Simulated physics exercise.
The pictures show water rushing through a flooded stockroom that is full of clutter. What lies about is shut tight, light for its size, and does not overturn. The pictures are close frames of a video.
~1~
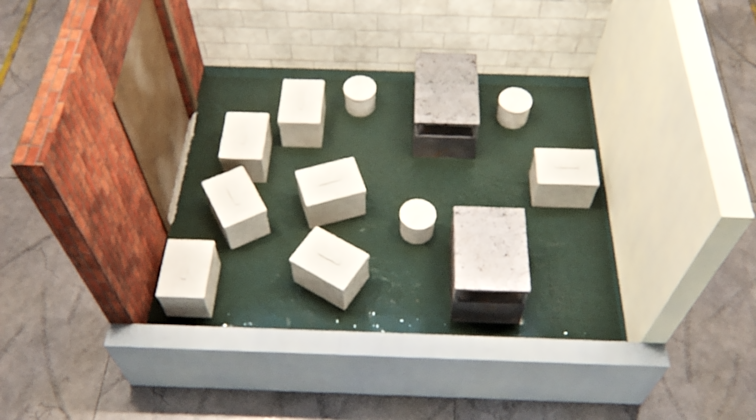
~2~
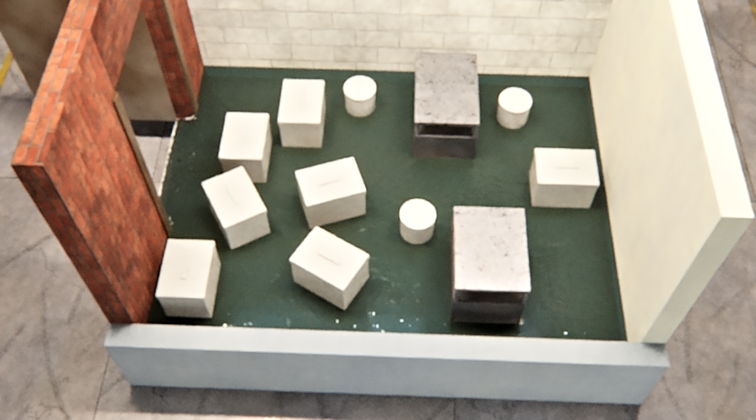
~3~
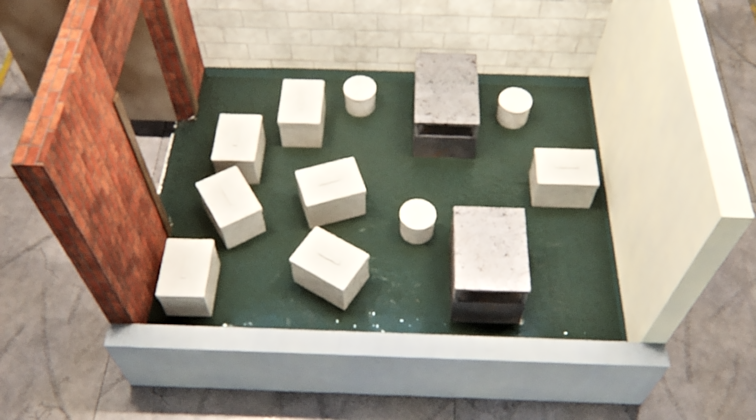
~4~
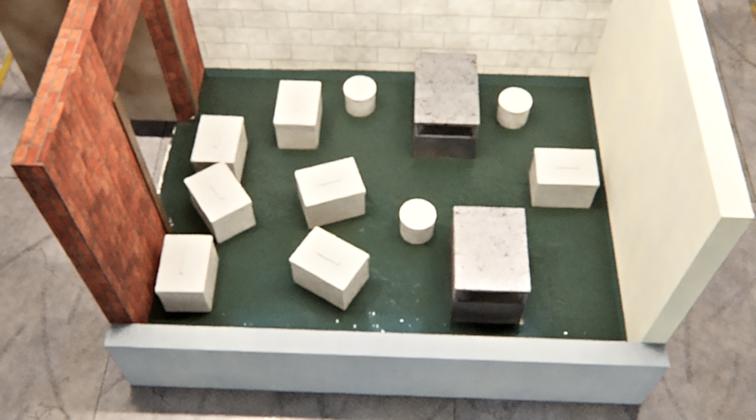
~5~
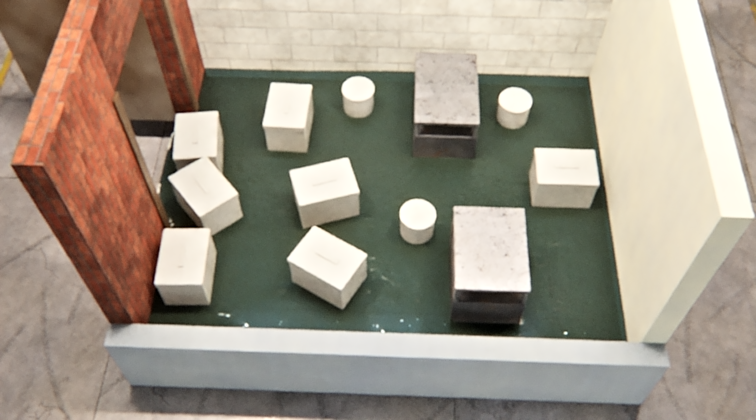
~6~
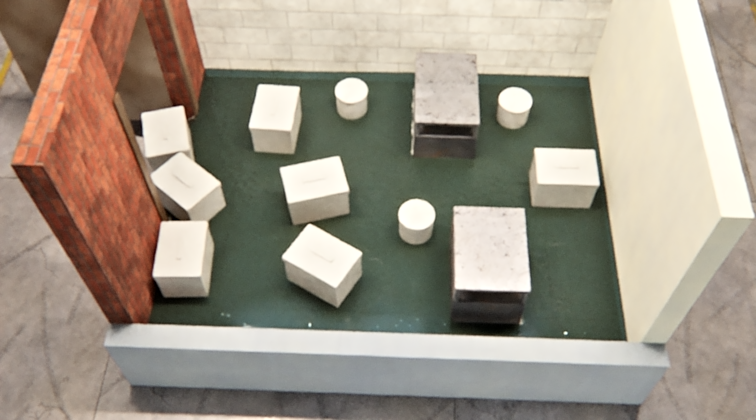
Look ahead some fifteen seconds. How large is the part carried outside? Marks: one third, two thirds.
That comes to two thirds or more.
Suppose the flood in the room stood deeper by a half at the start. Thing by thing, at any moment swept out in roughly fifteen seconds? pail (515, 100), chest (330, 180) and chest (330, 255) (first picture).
As listed: Stays, through, gone.
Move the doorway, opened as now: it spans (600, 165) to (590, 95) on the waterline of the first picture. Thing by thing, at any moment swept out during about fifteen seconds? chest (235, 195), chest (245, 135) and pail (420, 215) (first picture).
In that order: Inside, kept in, gone.
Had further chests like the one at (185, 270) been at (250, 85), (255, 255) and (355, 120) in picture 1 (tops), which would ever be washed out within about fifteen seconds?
As listed: Out, yes, carried outside.
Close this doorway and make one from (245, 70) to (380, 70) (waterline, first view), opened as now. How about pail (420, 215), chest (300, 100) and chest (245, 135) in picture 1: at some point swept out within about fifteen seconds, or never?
As listed: Washed out, yes, out.
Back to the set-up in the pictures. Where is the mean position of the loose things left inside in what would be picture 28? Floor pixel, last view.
Roughly at (375, 174).
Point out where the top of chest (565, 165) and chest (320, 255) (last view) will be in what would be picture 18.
Near (501, 176) and (215, 217).
A moment on, 2 of 10 are out; 8 afloat.
Next, 5 of 10 are out; 5 afloat.
Later, 7 of 10 are out; 3 afloat.
In the end, 8 of 10 are out; 2 afloat.
